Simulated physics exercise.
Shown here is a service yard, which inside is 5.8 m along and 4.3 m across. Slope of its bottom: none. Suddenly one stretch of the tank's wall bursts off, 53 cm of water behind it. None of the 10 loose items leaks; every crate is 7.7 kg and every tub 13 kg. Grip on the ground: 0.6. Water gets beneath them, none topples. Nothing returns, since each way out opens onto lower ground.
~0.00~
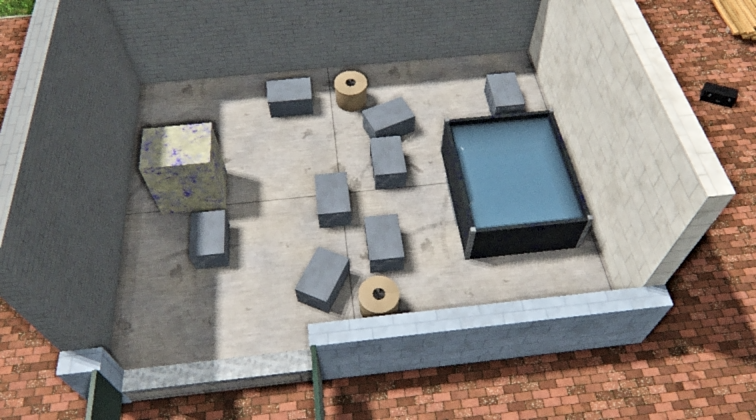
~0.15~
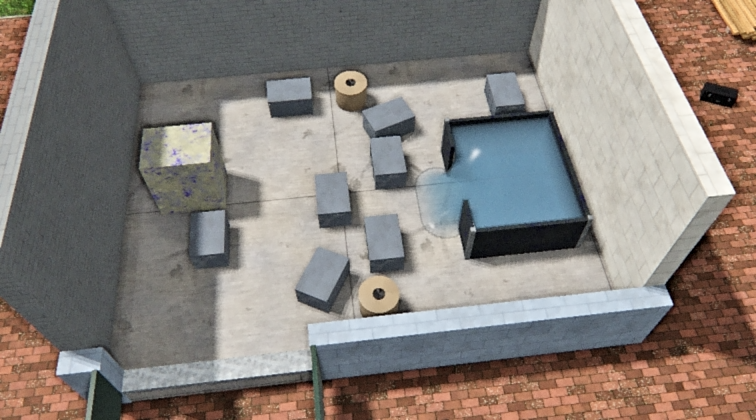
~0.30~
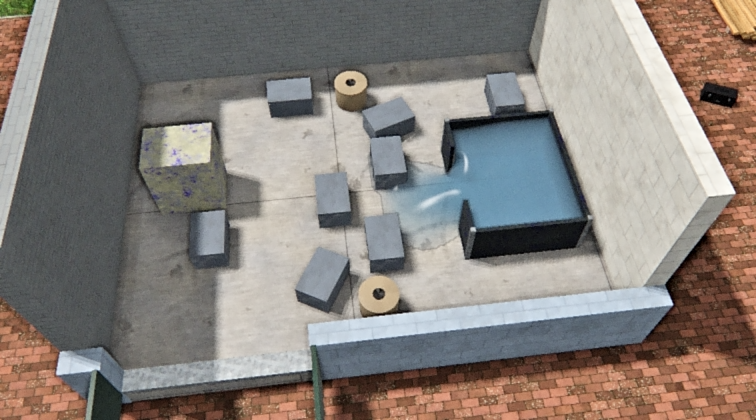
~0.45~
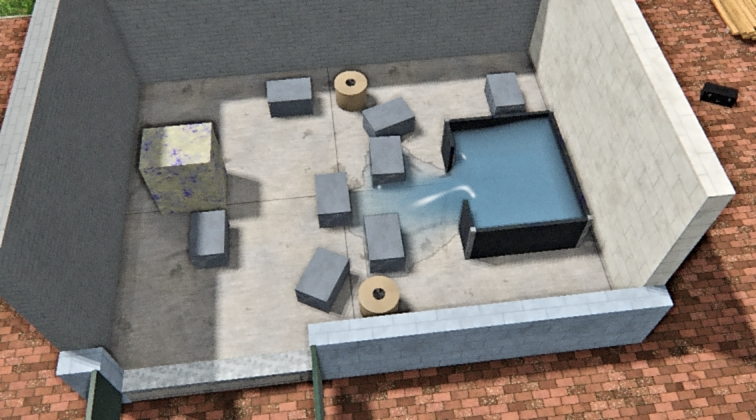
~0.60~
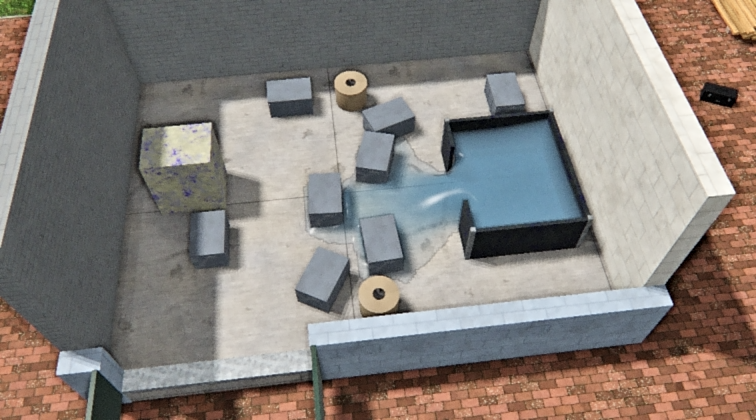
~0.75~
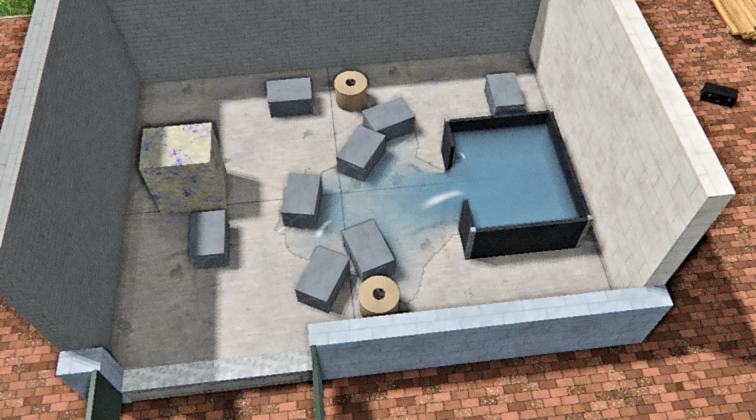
A dark-walled tank of water in a walled yard lost part of its left side, and water poured out leftward across the floor, spreading among the grey crates and pushing the nearest few away.
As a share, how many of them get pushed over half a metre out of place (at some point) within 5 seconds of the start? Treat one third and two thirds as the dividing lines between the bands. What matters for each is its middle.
I expect one to two thirds of them.
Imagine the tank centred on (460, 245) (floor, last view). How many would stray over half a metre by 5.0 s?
That gives 4 of them.
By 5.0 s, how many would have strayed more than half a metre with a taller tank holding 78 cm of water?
In that case 6 of them.
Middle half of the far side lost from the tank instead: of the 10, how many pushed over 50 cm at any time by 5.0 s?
Count: 3.
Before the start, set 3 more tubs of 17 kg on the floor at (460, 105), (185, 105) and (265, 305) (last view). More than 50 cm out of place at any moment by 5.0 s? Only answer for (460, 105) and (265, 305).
Within it, Within it.
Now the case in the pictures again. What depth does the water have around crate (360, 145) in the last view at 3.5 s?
I'd say some 10 cm.
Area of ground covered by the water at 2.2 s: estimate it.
My estimate is roughly 17 m2.
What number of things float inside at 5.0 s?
Total: 4.
After 1.1 s 2 of 10 are over 50 cm from their spots; 1 afloat.
After 2.2 s 5 of 10 are over 50 cm from their spots; 3 afloat.
After 3.5 s 6 of 10 are over 50 cm from their spots; 3 afloat.
After 5.0 s 5 of 10 are over 50 cm from their spots, and 6 have been at some point; 4 afloat.
